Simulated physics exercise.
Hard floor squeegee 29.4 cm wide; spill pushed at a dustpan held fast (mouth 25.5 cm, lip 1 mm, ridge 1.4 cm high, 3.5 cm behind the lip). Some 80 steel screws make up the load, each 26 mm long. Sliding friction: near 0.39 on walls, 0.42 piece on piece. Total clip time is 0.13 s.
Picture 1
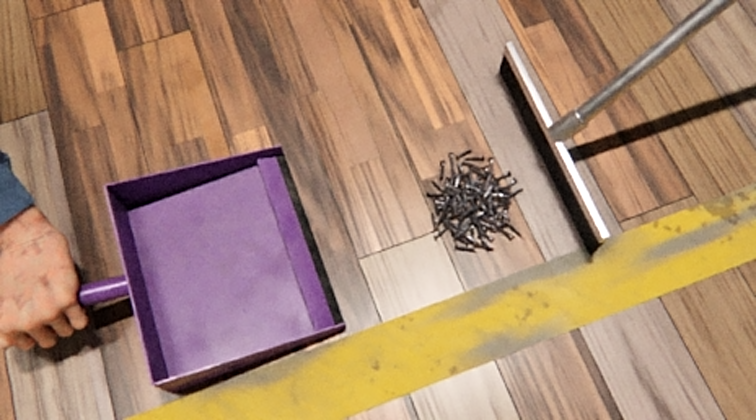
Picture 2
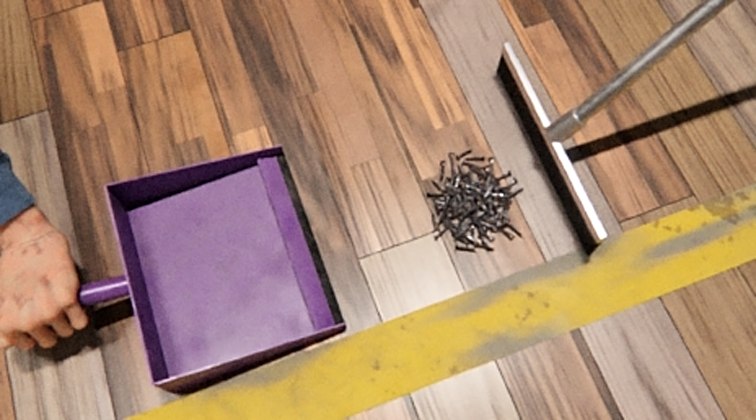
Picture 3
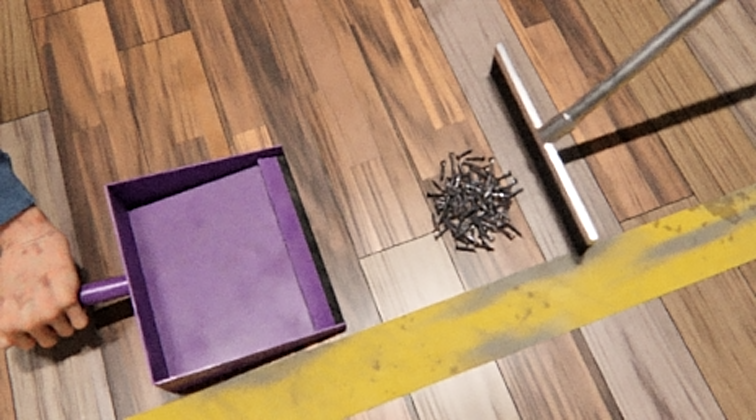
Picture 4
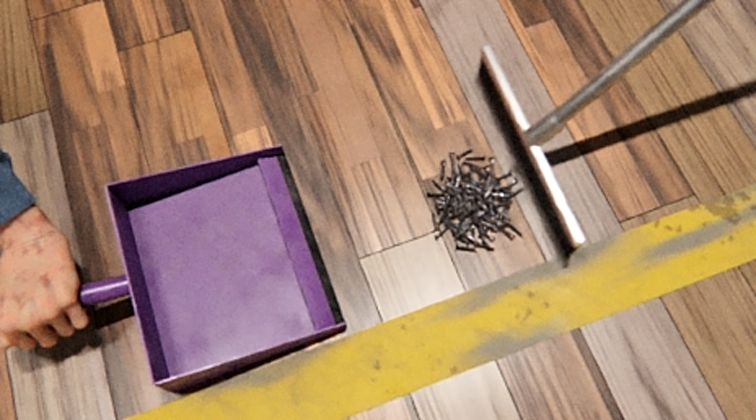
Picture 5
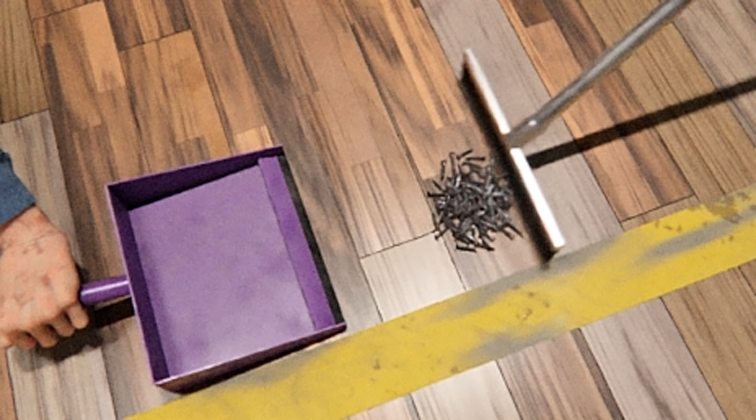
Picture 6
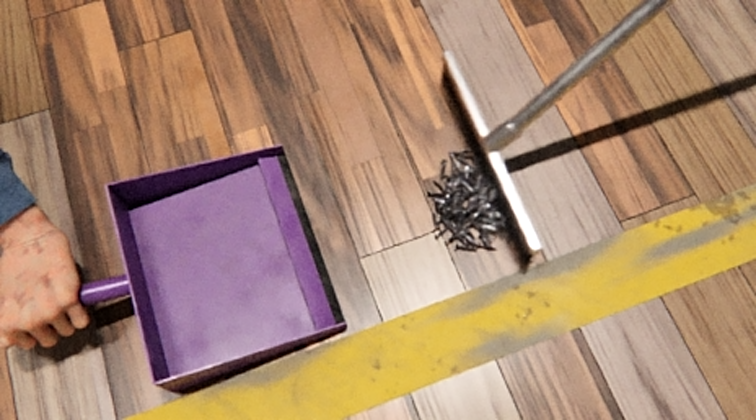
We see a hand gripping a purple dustpan that stays still on a wooden floor while a long-handled squeegee slides left from the right, meets a small pile of dark screws, and begins pressing them together.
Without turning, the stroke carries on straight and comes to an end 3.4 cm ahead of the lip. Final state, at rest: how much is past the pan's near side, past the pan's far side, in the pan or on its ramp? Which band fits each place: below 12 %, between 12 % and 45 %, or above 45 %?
As I see it, past the pan's near side: A scattering; past the pan's far side: A scattering; in the pan or on its ramp: The main share.
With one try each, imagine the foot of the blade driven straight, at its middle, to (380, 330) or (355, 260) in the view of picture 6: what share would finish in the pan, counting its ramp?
The two tries give roughly 30 and 55 %.
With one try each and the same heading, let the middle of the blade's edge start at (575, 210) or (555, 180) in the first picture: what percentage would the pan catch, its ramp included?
55 and 60 per cent, roughly.
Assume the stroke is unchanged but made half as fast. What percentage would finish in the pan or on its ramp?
It would be around 25 percent.
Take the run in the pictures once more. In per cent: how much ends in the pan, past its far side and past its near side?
Near side 5 %, far side 0 %, pan 50 %.
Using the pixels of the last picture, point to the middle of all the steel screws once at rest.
Somewhere near (311, 241) in the last picture.
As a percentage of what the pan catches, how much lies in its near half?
Estimate: Close to 50 %.
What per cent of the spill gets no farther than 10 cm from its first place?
The figure is some 0 percent.
Then, 0.11 s after the last picture, middle of the blade 12 cm from the lip; 0 % over the lip, far side 0 %, near side 0 %.
Then, 0.18 s after the last picture, middle of the blade 6 cm from the lip; 0 % over the lip, far side 0 %, near side 0 %.
Then, 0.39 s after the last picture, middle of the blade 4 cm from the lip; 65 % over the lip, far side 0 %, near side 5 %.
In the end, near side 5 %, far side 0 %, pan 50 %, in front of the lip or behind the blade 45 %.
